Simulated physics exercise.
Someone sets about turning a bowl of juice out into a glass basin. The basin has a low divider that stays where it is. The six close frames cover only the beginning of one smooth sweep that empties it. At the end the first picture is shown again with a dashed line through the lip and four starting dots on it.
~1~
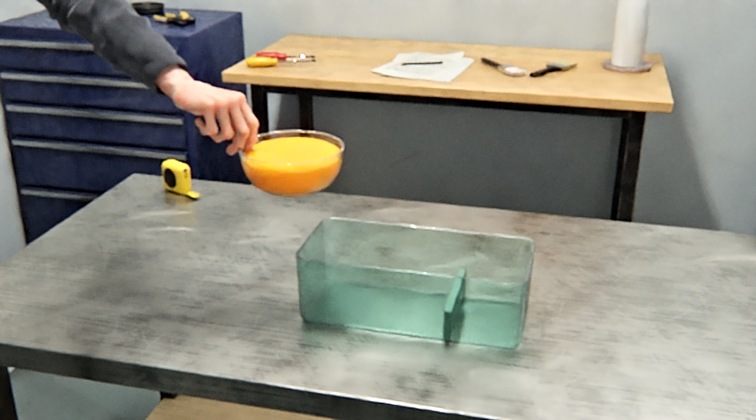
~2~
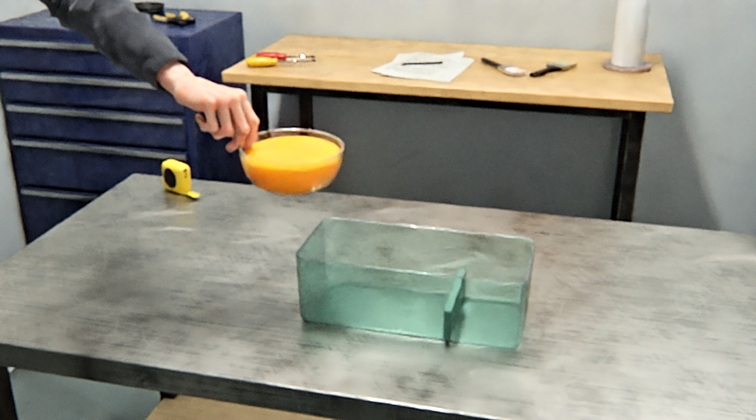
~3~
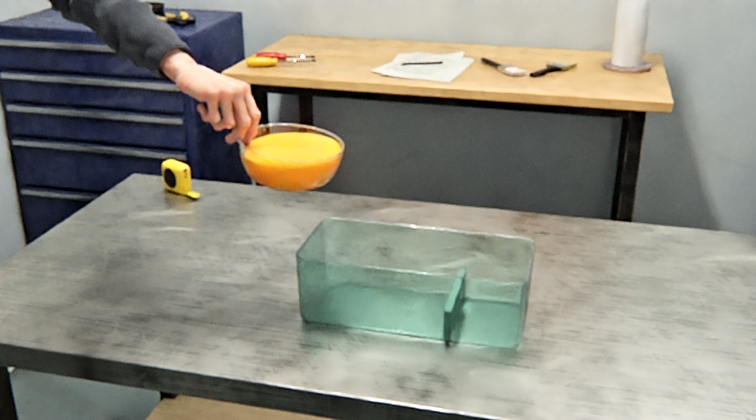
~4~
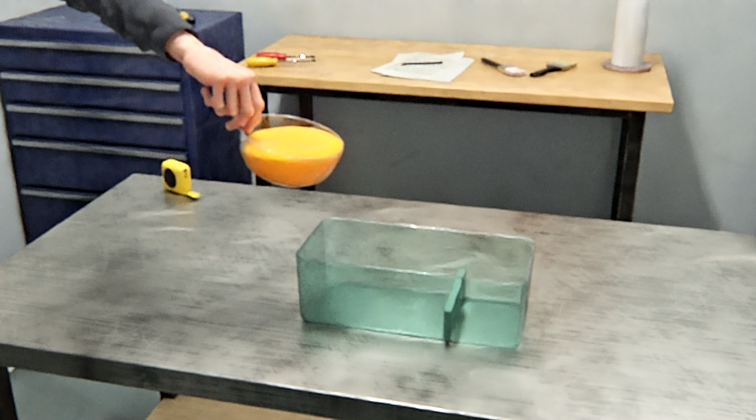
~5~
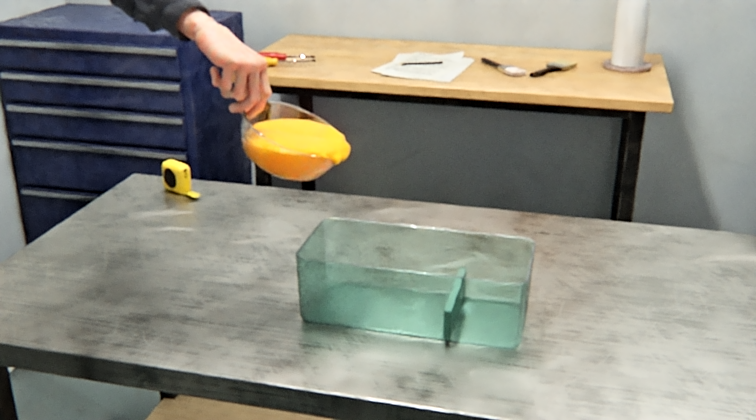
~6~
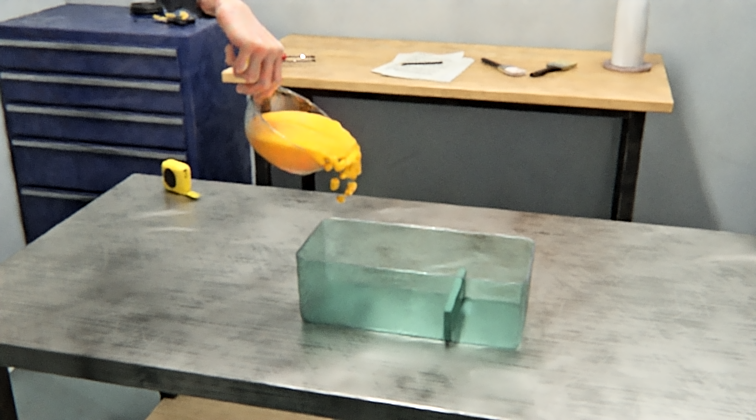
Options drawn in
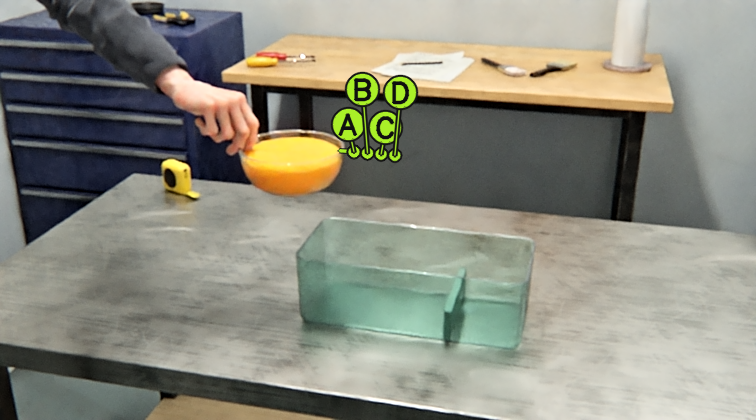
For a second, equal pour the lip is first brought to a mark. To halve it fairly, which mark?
It is C.
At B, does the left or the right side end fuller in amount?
The left side.
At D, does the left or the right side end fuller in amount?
More ends on the right.
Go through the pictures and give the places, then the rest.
Upright, lip at (340, 150); basin from (301, 319) to (521, 348); top of the wall at (456, 288); nothing has left yet, in the first frame.
Upright, lip at (340, 150); nothing has left yet, in the second frame.
Tipped about 6°, lip at (340, 150); nothing has left yet, in the third frame.
Tipped about 13°, lip at (340, 150); juice is over the lip, down to (340, 150), in the fourth frame.
Tipped about 23°, lip at (340, 150); juice is over the lip, down to (344, 158), in the fifth frame.
Tipped about 34°, lip at (340, 150); juice is over the lip, down to (346, 195), in the sixth frame.
On the marked copy, A at (353, 151); B at (367, 153); C at (381, 154); D at (394, 155).
With A, about 90 % ends left of the wall and 4 % right of it; 6 % is lost outside.
With B, about 74 % ends left of the wall and 24 % right of it.
With C, about 47 % ends left of the wall and 51 % right of it.
With D, about 26 % ends left of the wall and 72 % right of it.
